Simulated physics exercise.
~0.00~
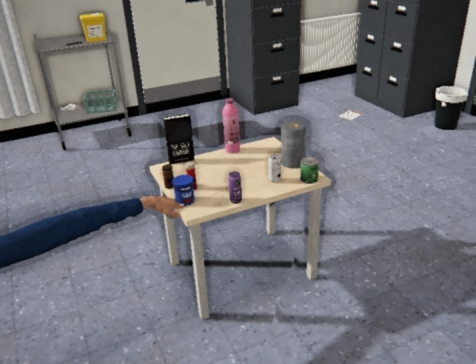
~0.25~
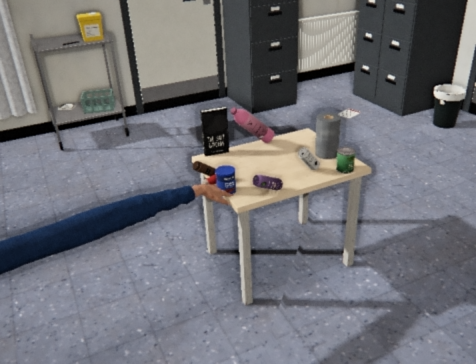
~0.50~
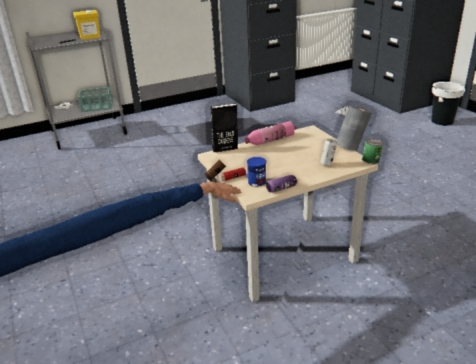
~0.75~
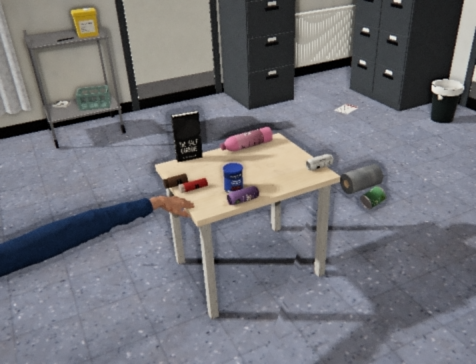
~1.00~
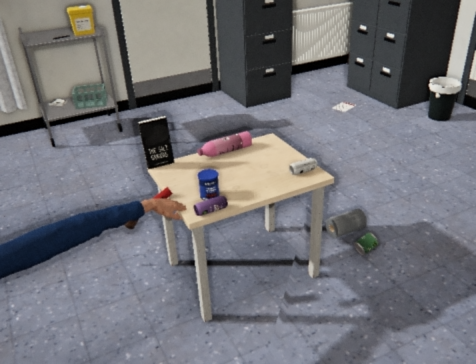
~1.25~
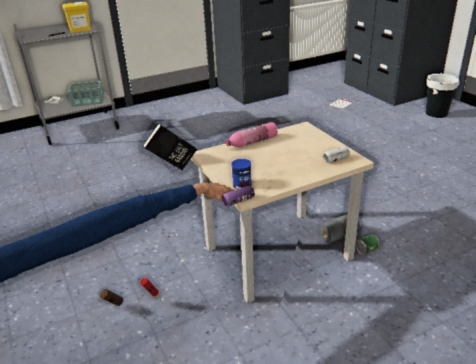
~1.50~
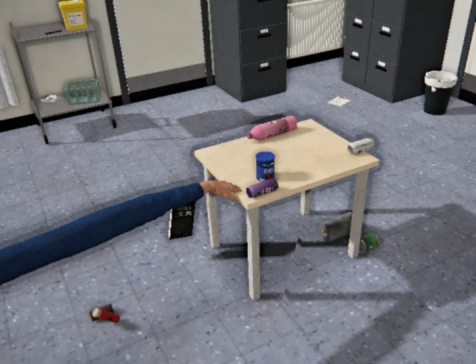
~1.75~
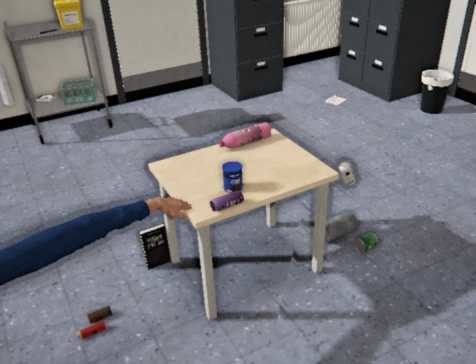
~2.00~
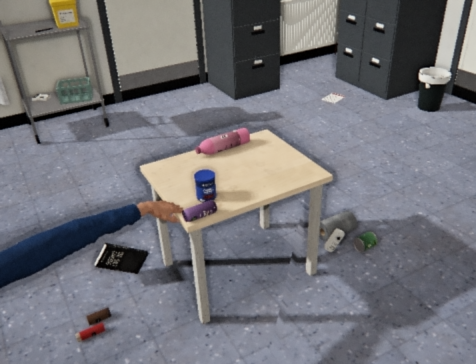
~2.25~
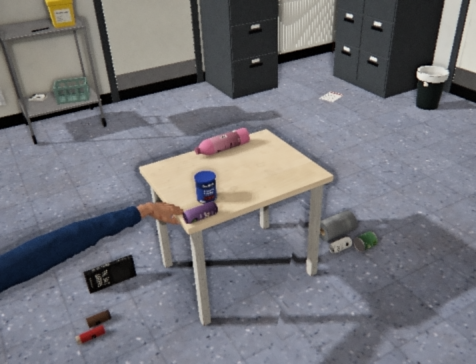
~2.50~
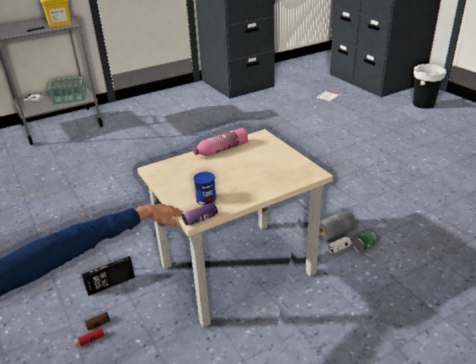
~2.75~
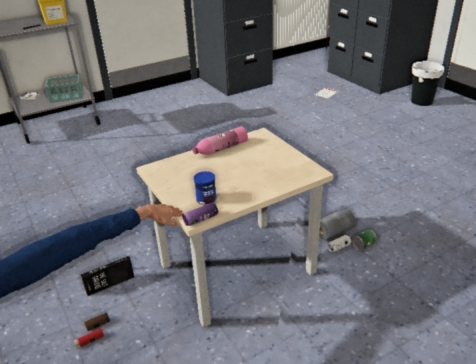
Hand jerking a side table back and forth, toppling bottles and cans until only three items remain on top.
